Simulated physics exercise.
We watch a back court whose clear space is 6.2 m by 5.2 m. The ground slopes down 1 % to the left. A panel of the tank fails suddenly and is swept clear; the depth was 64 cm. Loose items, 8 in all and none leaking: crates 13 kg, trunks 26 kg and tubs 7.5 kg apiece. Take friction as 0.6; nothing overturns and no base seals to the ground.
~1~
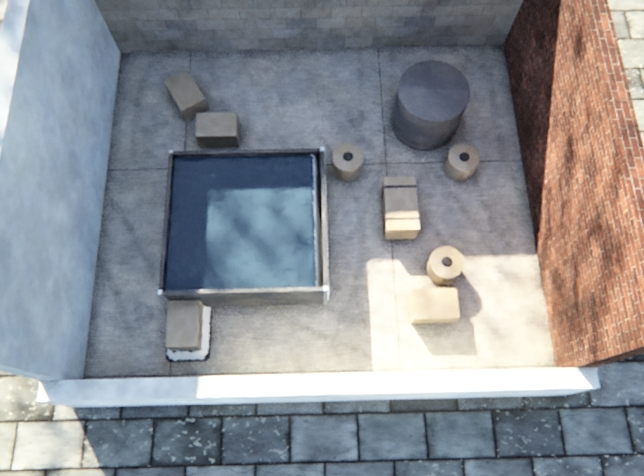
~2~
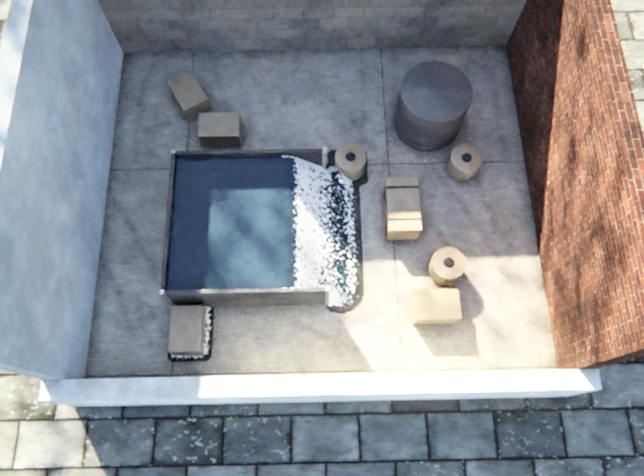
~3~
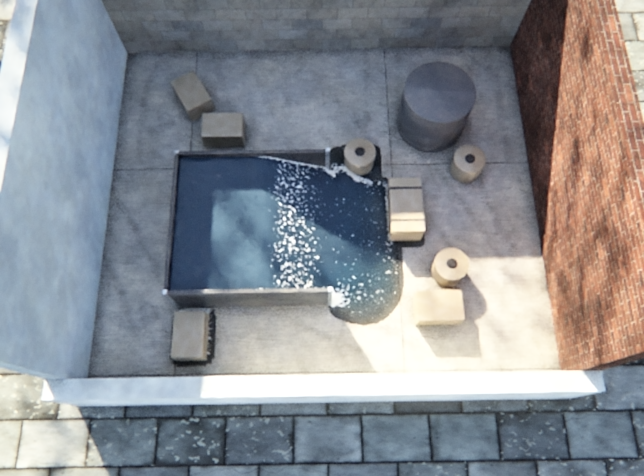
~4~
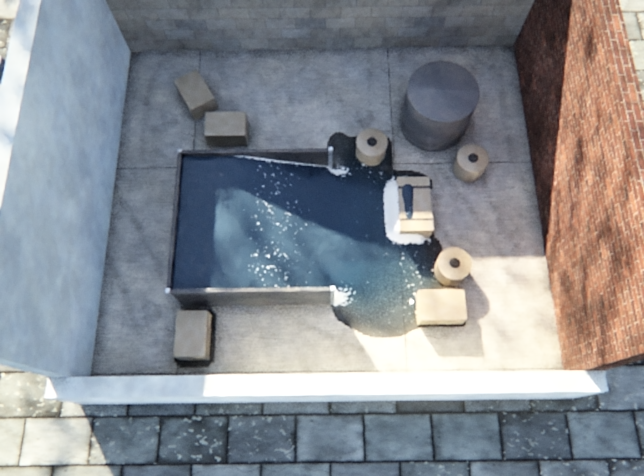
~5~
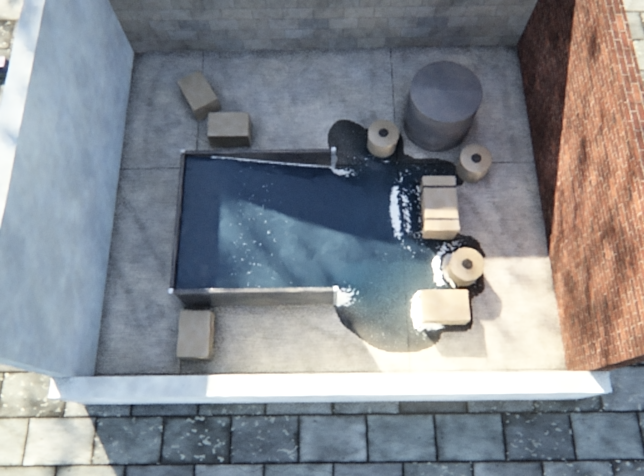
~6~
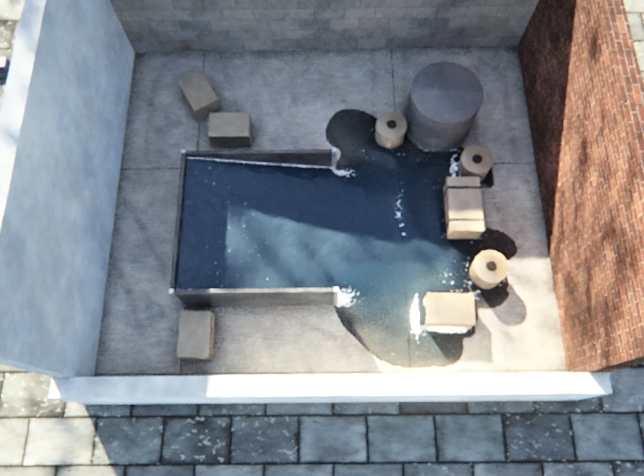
Water bursts through the right side of a square tank in a grey paved court, seen from high above between a whitish left wall and a red brick right wall. Tan boxes and round tubs sit around the dark blue pool, with a big grey cylinder at upper right. White foam rushes out, the water spreads rightward, and nearby tubs and boxes slide a little as the view drifts slightly left.
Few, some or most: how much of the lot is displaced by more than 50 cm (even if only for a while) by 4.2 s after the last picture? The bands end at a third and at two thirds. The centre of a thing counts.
That comes to two thirds or more.
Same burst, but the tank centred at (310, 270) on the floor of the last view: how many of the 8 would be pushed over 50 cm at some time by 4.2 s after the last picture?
Then 5.
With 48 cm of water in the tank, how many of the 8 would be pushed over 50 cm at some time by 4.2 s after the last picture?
In that case 5 of them.
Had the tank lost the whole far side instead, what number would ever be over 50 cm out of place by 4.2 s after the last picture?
Then 3.
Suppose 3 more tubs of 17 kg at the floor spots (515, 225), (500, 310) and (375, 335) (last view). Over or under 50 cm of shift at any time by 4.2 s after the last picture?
In that order: Over, past it, more.
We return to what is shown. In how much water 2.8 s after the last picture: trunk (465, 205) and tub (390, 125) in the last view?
About 20 and 8 cm.
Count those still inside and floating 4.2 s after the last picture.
I count 5.
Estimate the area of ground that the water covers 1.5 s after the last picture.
Roughly 17 m2.
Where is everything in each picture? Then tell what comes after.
A tub at (348, 157), on the bottom; a trunk at (402, 203), on the bottom; water covers 3.8 m2; 0 of 8 have shifted, in the first picture.
A tub at (351, 157) rests on the ground; a trunk at (404, 203), on the bottom; 4.8 m2 under water; 1 of 8 have shifted, in the second picture.
A tub at (360, 152) rests on the ground, 13 cm from its start; a trunk at (407, 204), on the bottom; 5.9 m2 under water; 2 of 8 have shifted, in the third picture.
A tub at (372, 142), on the bottom, 33 cm from its start; a trunk at (415, 203) rests on the ground, 8 cm from its start; water covers 7.2 m2; 3 of 8 have shifted, in the fourth picture.
A tub at (384, 133) rests on the ground, 53 cm from its start; a trunk at (441, 203), on the bottom, 38 cm from its start; water covers 8.6 m2; 4 of 8 have shifted, in the fifth picture.
A tub at (392, 125), on the bottom, 71 cm from its start; a trunk at (466, 203), on the bottom, 71 cm from its start; 10.2 m2 under water; 5 of 8 have shifted, in the sixth picture.
Then, 0.4 s after the last picture 3 of 8 are over 50 cm from their spots; 0 afloat.
Then, 1.5 s after the last picture 5 of 8 are over 50 cm from their spots; 3 afloat.
Then, 2.8 s after the last picture 3 of 8 are over 50 cm from their spots; 4 afloat.
Then, 4.2 s after the last picture 6 of 8 are over 50 cm from their spots, and 6 have been at some point; 5 afloat.
